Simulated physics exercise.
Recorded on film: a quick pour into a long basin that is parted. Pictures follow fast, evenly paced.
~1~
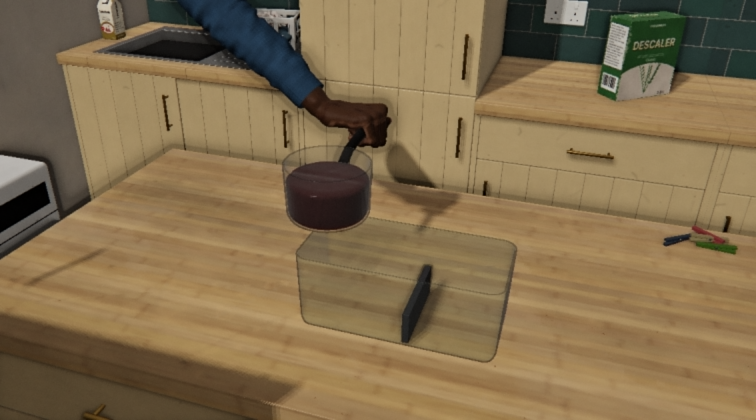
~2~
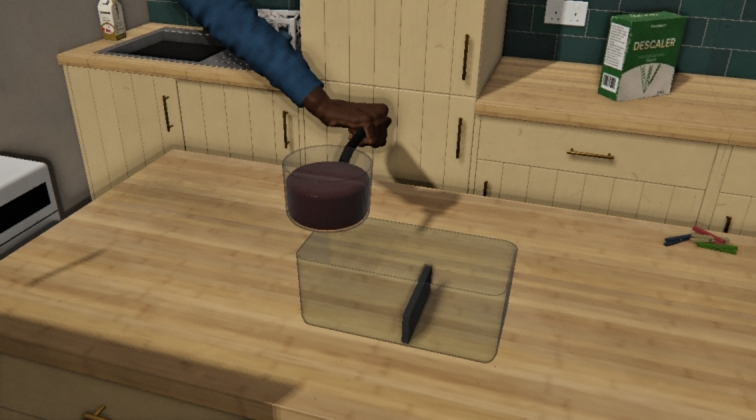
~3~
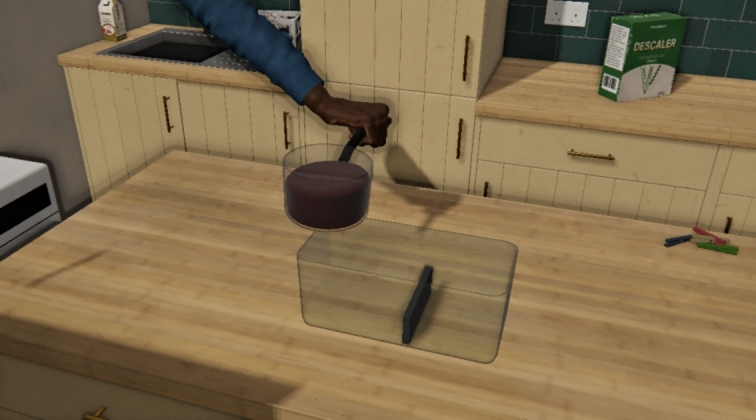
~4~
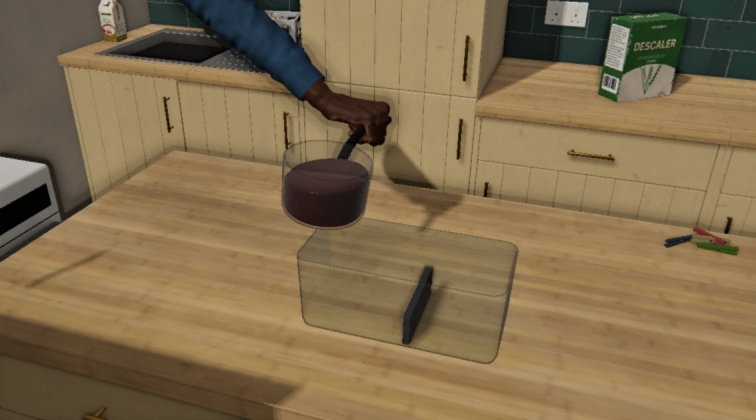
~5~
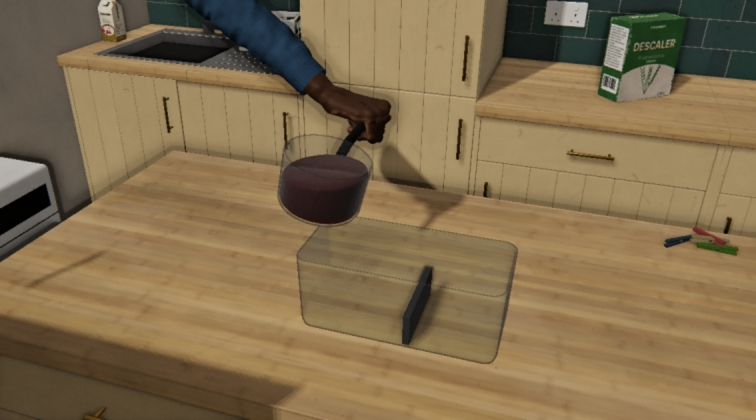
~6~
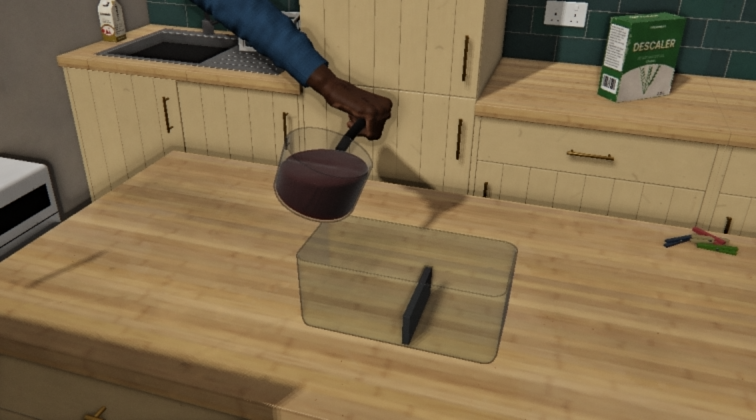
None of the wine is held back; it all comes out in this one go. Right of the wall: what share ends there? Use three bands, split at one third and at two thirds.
Over two thirds ends up there.
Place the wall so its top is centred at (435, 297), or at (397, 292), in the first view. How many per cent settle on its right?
55 % then 85 %, approximately.
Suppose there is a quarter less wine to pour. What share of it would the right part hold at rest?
It should come out close to 85 per cent.
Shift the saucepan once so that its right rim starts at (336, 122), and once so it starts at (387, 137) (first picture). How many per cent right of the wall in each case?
In order, some 55 and 75 percent.
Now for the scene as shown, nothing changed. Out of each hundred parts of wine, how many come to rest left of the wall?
About 15 per cent.
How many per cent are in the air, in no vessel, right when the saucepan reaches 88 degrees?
Roughly 35 percent.
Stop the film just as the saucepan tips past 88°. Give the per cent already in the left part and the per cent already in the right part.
Left 5 %, right 0 %.
A moment on, the saucepan is tipped on its side and 59 per cent is still to pour, 4 is left of the wall and 0 right of it.
Next, the saucepan is tipped right over and 4 per cent is still to pour, 4 is left of the wall and 74 right of it.
Then the saucepan is tipped right over and 0 per cent is still to pour, 13 is left of the wall and 83 right of it.
Later the saucepan is tipped right over and 0 per cent is still to pour, 14 is left of the wall and 83 right of it.
In the end 14 per cent lies left of the wall, 82 right of it and 3 outside.
